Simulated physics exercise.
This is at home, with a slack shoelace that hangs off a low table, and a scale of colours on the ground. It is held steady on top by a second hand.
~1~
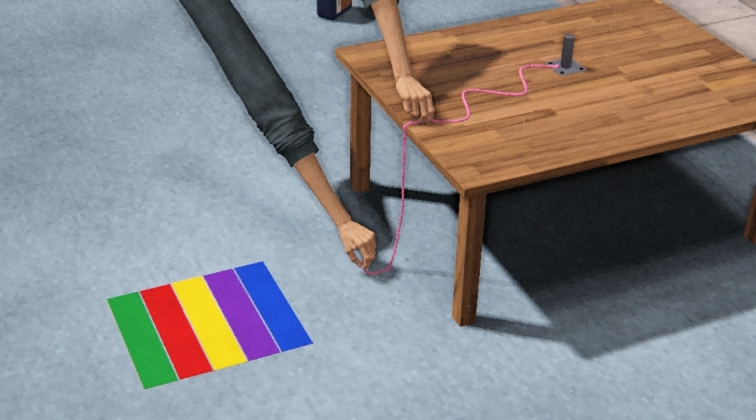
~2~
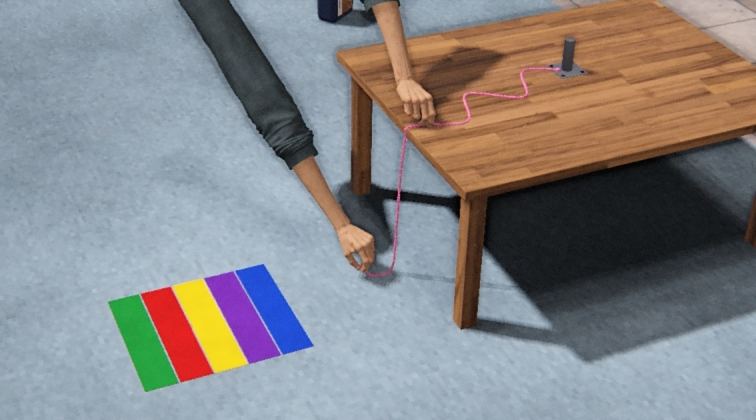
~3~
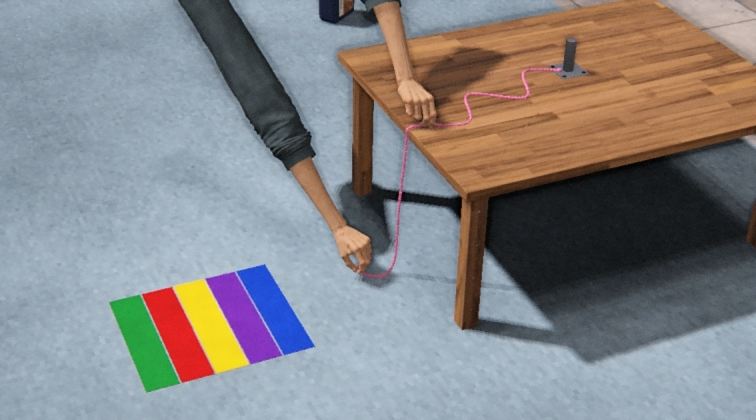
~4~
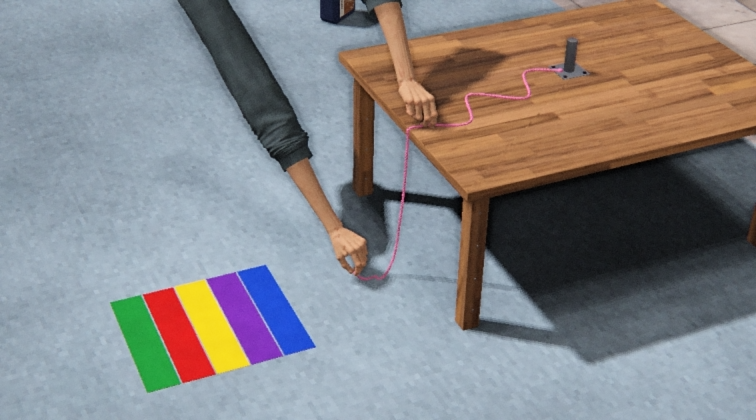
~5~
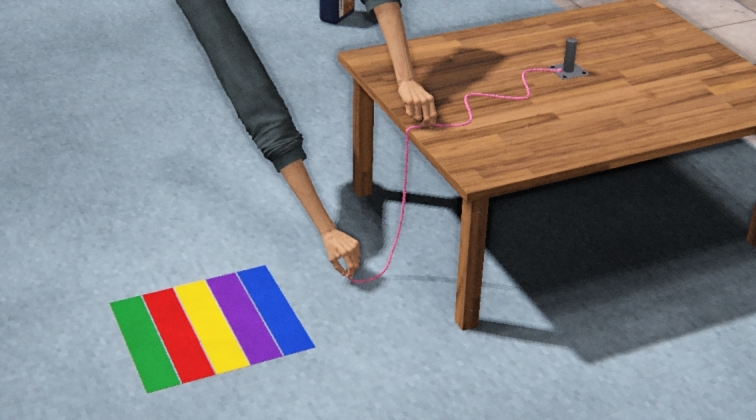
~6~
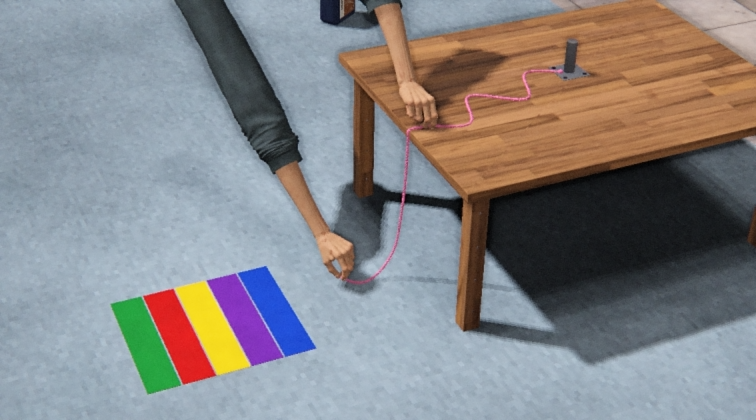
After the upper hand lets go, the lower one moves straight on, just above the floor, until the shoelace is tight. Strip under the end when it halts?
Red strip.
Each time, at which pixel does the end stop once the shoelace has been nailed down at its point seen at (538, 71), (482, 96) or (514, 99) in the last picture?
It comes to rest around (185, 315), (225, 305) and (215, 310) respectively.
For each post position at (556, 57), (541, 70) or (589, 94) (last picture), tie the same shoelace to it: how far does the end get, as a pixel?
In order, the pixels are (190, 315), (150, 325) and (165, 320).
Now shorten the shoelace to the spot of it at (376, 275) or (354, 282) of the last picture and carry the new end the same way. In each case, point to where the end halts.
I'd say somewhere near (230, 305) the first time and near (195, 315) the second time.
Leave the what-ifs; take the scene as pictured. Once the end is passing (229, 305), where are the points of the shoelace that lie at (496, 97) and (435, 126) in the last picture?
(466, 105) and (391, 169).
Soon after, end near (229, 305); over purple.
After that, end near (196, 314); over yellow.
At the stop, end near (176, 319); over red. The red one.
